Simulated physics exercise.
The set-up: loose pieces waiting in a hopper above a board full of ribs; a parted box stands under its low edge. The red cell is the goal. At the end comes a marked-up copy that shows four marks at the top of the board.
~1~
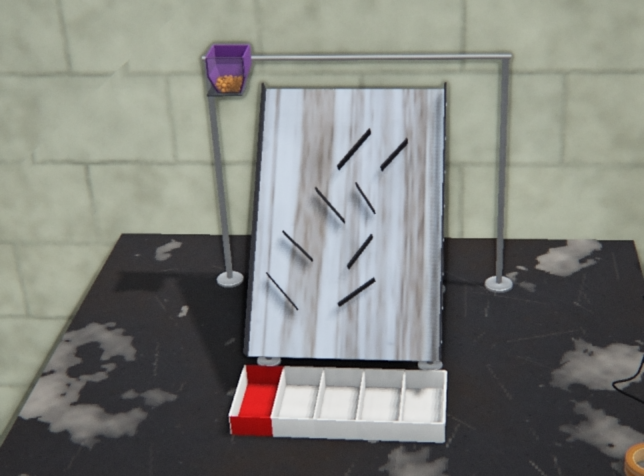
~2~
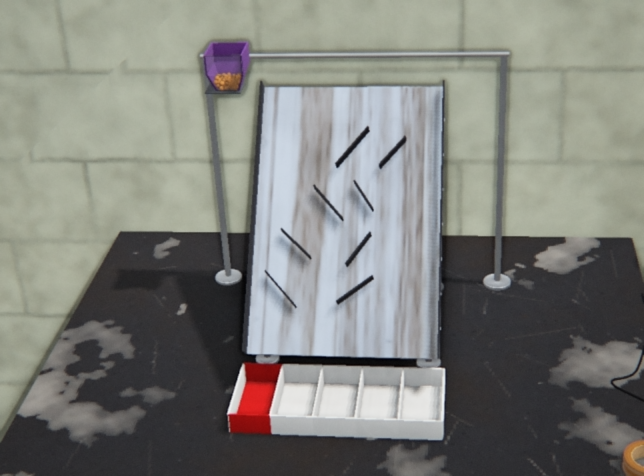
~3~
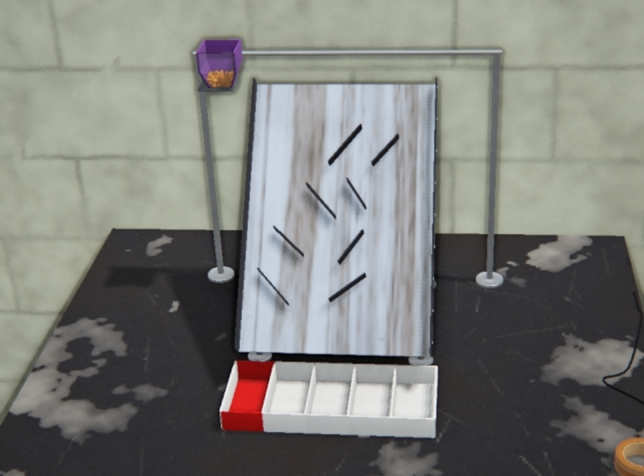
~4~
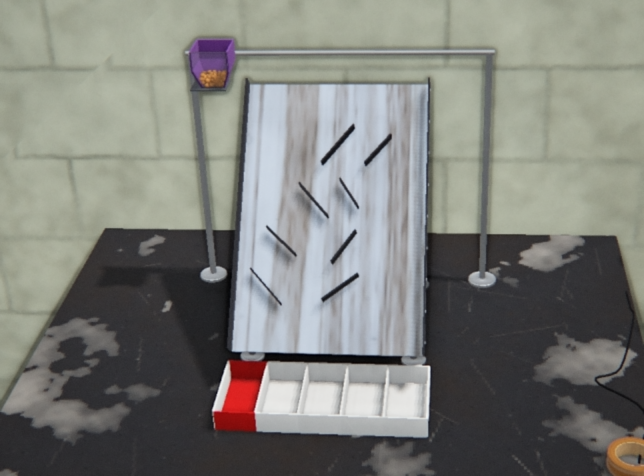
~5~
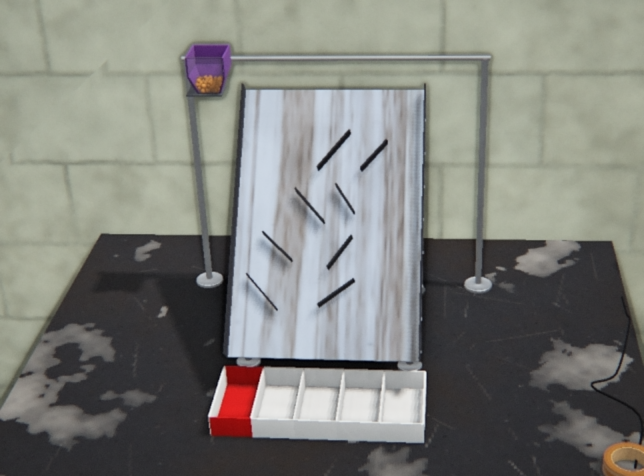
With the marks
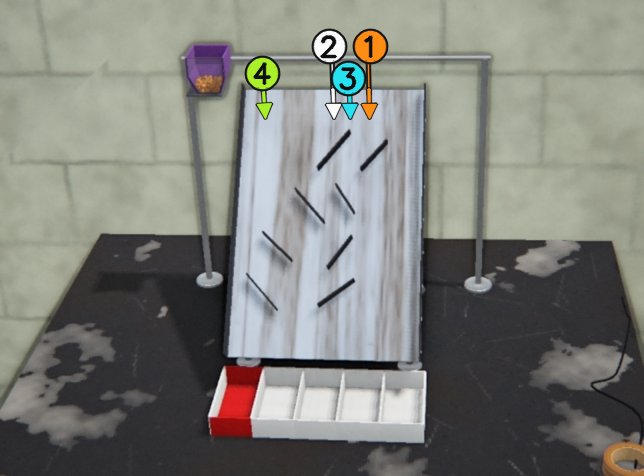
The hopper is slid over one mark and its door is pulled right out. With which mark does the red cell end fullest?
Mark 4.
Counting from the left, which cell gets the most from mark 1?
The fifth.
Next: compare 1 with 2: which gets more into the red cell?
That is mark 2.
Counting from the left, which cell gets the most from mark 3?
It is the second one.
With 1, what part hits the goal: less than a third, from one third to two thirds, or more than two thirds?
Mark 1 gives less than a third.
On the marked copy, mark 1 meets the board at (369, 113); mark 2 meets the board at (333, 113); mark 3 meets the board at (350, 113); mark 4 meets the board at (265, 113).
Choosing 1, none at all in the red cell, the bulk in other cells, close to a quarter outside the box.
Choosing 2, a small share in the red cell, the bulk in other cells, only a few outside the box.
Choosing 3, a small share in the red cell, the bulk in other cells, a small share outside the box.
Choosing 4, close to a third in the red cell, close to two thirds in other cells.
